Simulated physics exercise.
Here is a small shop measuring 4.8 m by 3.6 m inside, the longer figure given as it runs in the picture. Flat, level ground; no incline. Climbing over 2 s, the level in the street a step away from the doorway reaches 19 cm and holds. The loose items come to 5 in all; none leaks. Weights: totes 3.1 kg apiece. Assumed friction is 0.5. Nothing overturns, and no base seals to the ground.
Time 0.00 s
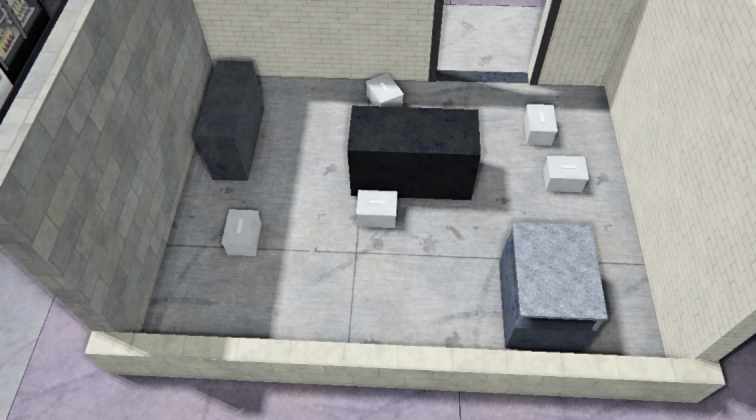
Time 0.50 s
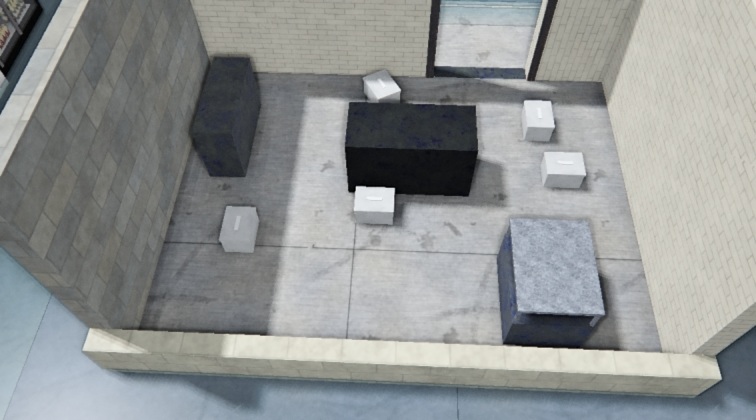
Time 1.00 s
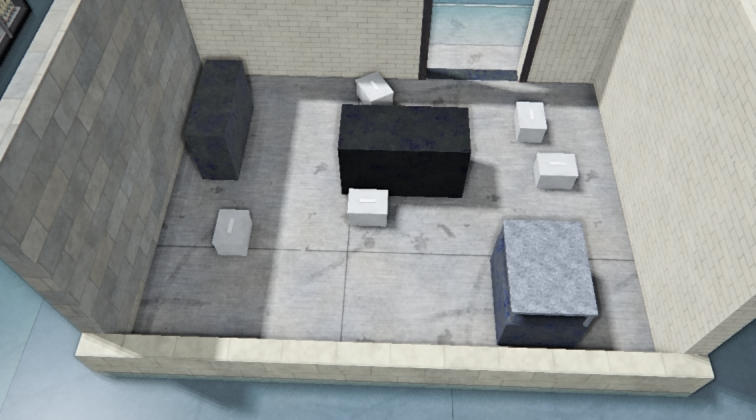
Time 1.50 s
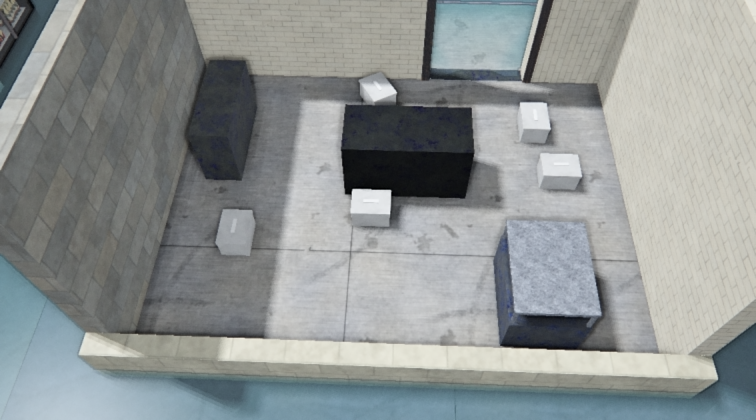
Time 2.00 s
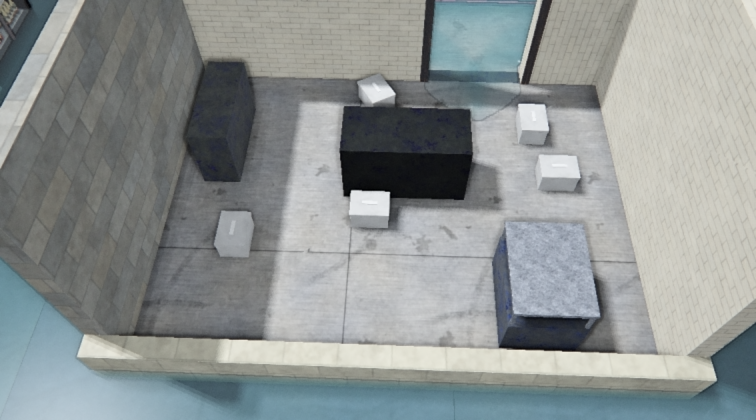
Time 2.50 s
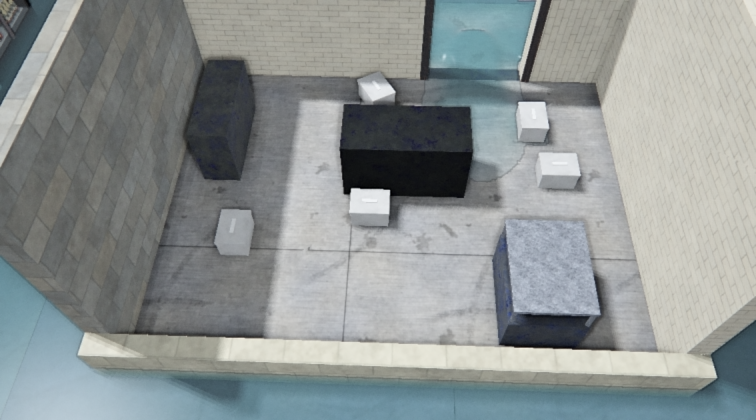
In a small walled shop seen from above, five pale totes sit around a black block, with a dark block at left and a blue-grey one at lower right. The floor outside turns from purplish to blue, then a thin sheet of water spreads in through the doorway while the totes stay put.
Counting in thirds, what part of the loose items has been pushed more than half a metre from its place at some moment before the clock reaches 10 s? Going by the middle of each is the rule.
The portion lies in the middle.
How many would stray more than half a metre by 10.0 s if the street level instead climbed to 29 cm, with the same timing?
Then it comes to 4.
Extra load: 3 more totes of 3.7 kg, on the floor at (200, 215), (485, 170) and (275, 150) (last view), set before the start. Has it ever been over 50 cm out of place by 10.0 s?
One: Within it. Two: Beyond it. Three: Beyond it.
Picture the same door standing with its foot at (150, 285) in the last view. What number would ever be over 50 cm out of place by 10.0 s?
You'd get 5 in that case.
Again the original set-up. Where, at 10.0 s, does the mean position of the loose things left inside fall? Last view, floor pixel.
Mean floor pixel: About (432, 232).
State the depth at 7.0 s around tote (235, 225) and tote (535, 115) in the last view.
1 and 12 cm.
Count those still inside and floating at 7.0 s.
Just then, the number is 3.
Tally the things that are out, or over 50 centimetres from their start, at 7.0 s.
At that time I count 2.
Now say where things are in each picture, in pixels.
A tote at (377, 203), on the bottom; a tote at (568, 167) rests on the ground; 0.0 m2 under water; 0 of 5 have shifted, in the first frame.
A tote at (375, 199), on the bottom; a tote at (565, 163) rests on the ground; water covers 0.0 m2; 0 of 5 have shifted, in the second frame.
A tote at (368, 201), on the bottom; a tote at (558, 164) rests on the ground; water covers 0.0 m2; 0 of 5 have shifted, in the third frame.
A tote at (371, 202) rests on the ground; a tote at (561, 165) rests on the ground; 0.0 m2 under water; 0 of 5 have shifted, in the fourth frame.
A tote at (370, 203) rests on the ground; a tote at (560, 166) rests on the ground; water covers 0.5 m2; 0 of 5 have shifted, in the fifth frame.
A tote at (370, 201) rests on the ground; a tote at (560, 164) rests on the ground; 1.4 m2 under water; 0 of 5 have shifted, in the sixth frame.
After 3.5 s 1 of 5 are over 50 cm from their spots; 0 afloat.
After 4.5 s 2 of 5 are over 50 cm from their spots; 2 afloat.
After 7.0 s 2 of 5 are over 50 cm from their spots; 3 afloat.
After 10.0 s 2 of 5 are over 50 cm from their spots, and 2 have been at some point; 5 afloat.
